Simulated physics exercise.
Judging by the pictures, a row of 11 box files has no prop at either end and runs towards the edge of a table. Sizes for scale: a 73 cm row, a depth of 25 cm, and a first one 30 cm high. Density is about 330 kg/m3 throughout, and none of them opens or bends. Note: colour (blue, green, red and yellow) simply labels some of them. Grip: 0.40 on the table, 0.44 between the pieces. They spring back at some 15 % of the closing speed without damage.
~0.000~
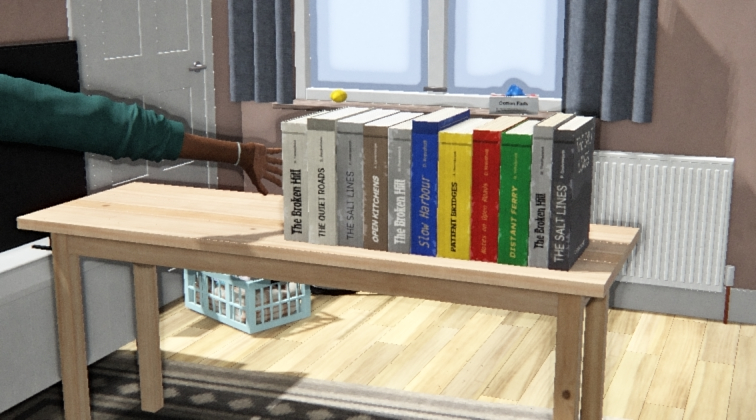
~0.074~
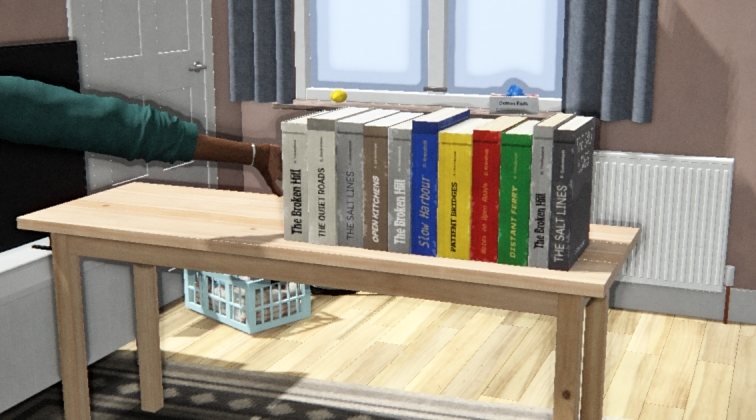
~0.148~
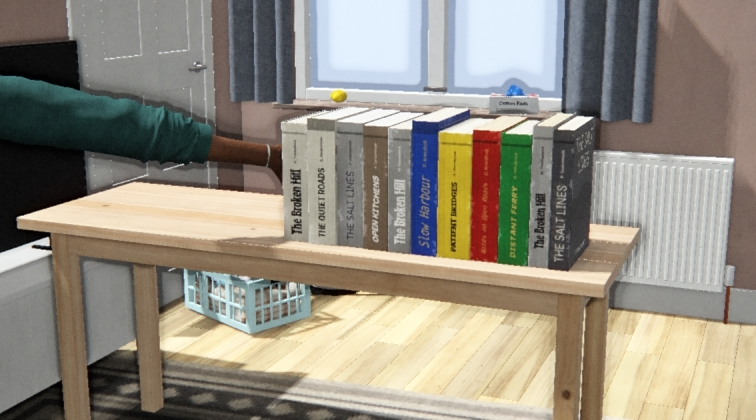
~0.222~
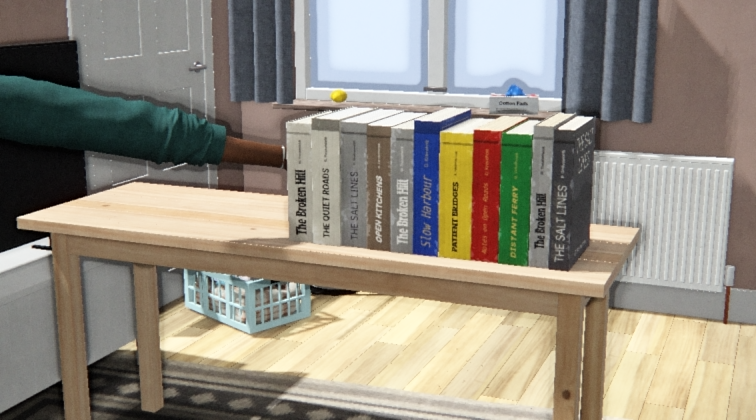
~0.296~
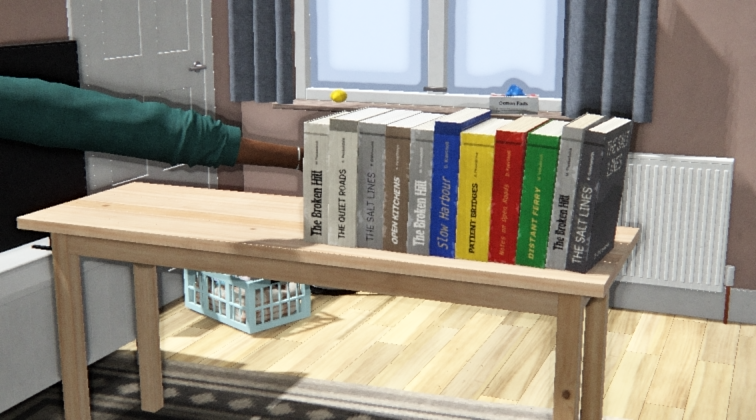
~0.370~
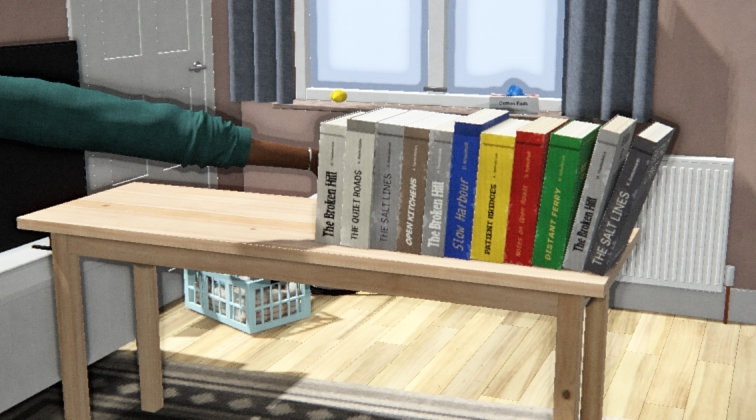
A row of upright book-like files, pale and grey at the left, then blue, yellow, red, green and grey, stands on a light wooden table, seen from the front in a room with a window, radiator and blue basket. A hand in a teal sleeve reaches in from the left and pushes the near end. The whole row slides right, its right-hand files leaning rightward at the table's edge, while the camera stays still.
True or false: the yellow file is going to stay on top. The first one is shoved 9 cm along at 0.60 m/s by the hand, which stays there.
True.
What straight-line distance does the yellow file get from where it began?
I'd estimate near 30 cm.
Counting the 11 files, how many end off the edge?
Count: 4.
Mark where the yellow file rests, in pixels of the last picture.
It finishes near pixel (590, 242) of the last picture.
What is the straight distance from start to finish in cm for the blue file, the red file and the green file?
Moved: Blue 20, red 90, green 90.
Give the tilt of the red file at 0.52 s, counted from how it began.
My estimate is close to 20°.
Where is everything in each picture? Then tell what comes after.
In the first picture (we follow the side turned to the camera), hand (254, 160) 12 cm from the first; yellow file (454, 197); green file (514, 201); blue file (424, 190); no piece has moved.
In the second picture, hand (269, 161) 8 cm from the first; yellow file (454, 197).
In the third picture, hand 31 mm from the first; yellow file (454, 197).
In the fourth picture, hand 13 mm in; yellow file (455, 197).
In the fifth picture, hand 58 mm in; yellow file (474, 198) displaced 49 mm; green file (536, 202) tipped 4°; steepest lean 6°, the file at (610, 195); 11 stirred so far.
In the sixth picture, hand 9 cm in, stopped; yellow file (492, 199) tipped 4°; green file (556, 203) tipped 6°; red file (524, 200) tipped 4°; steepest lean 18°, the file at (640, 200); 11 stirred so far.
Around 0.52 s, none of the 11 files off the edge, 11 disturbed; yellow file tipped 18°; green file tipped 20°.
Around 0.82 s, 2 of the 11 files off the edge; yellow file tipped 21°; green file on its side.
Around 1.32 s, 4 of the 11 files off the edge; yellow file tipped 36°; green file on its side.
Finally (2.1 s), 4 of the 11 files off the edge; yellow file on its side; green file on its side; red file on its side. Seen by the last camera, middles, yellow file near (590, 242).
